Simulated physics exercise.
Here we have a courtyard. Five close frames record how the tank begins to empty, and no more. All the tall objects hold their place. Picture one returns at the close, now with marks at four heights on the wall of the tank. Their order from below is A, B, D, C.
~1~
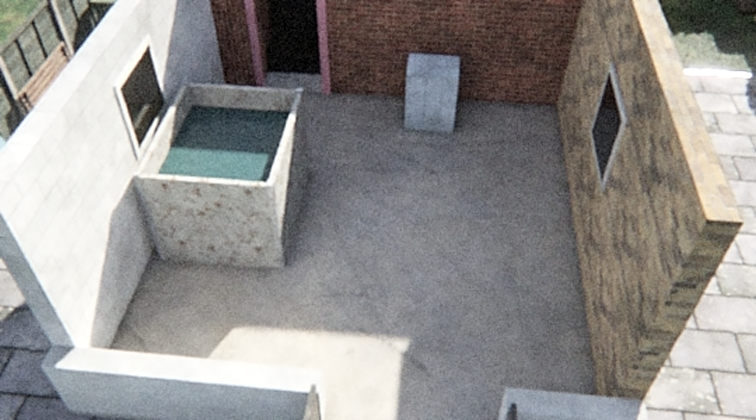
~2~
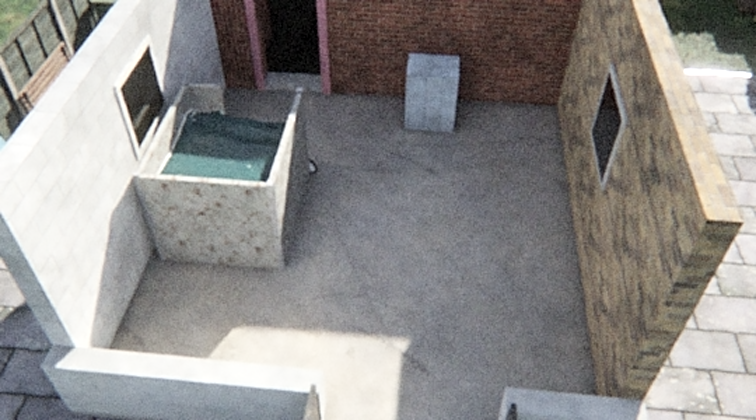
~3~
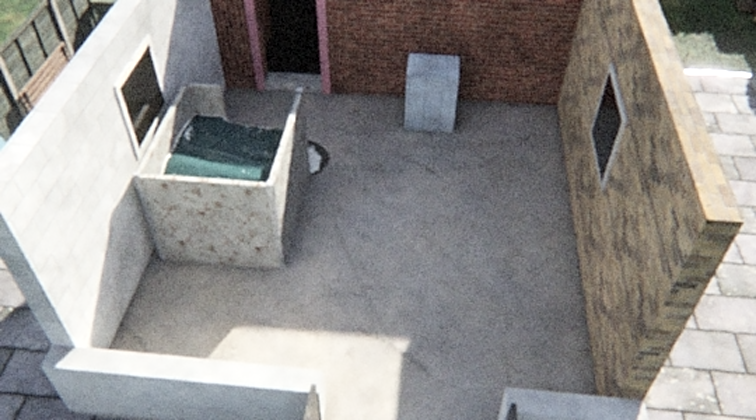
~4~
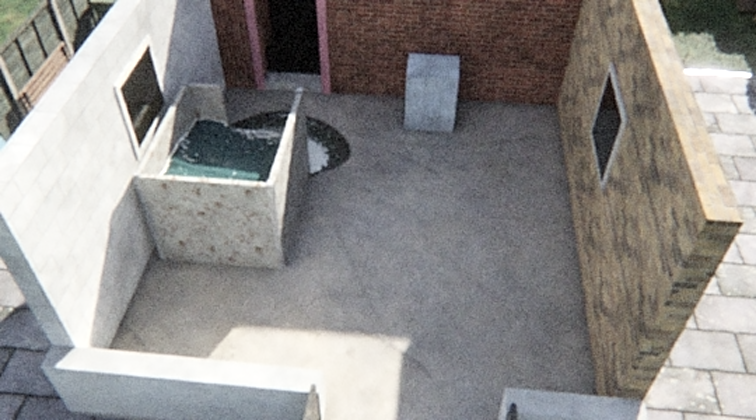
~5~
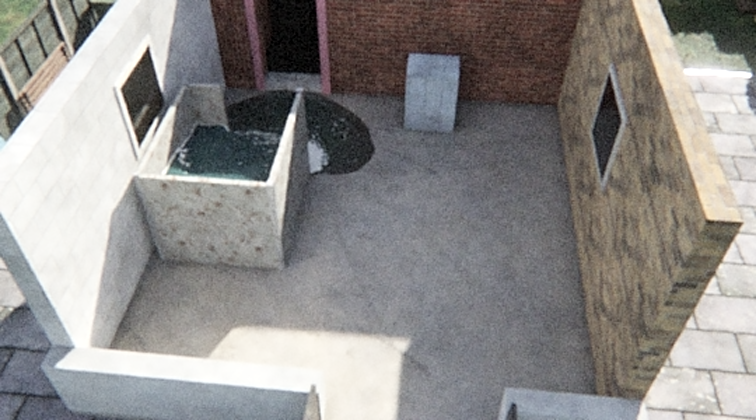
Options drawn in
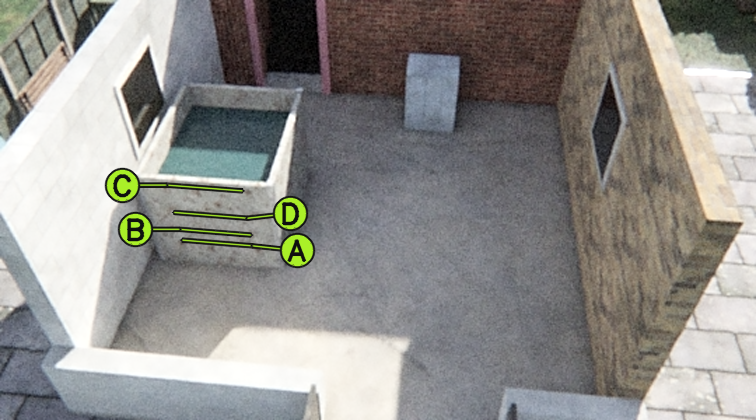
At the start, green water lies level in a speckled tank at the left of a walled courtyard, near a pink doorway. The water then sloshes and its level drops as a dark, wet patch emerges behind the tank, spreading across the grey ground towards the right.
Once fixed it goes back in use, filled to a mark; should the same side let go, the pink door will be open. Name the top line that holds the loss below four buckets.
Use mark A.
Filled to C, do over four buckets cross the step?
Yes.
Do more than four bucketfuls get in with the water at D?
Yes.
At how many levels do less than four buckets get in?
One of them.
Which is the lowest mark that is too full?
B.
On the marked copy, A at (217, 242); B at (214, 232); C at (204, 187); D at (210, 215); from the bottom up A, B, D, C.
With A, a bucket or two gets in.
With B, about 9 bucketfuls get in.
With C, dozens of bucketfuls pour in.
With D, dozens of bucketfuls pour in.
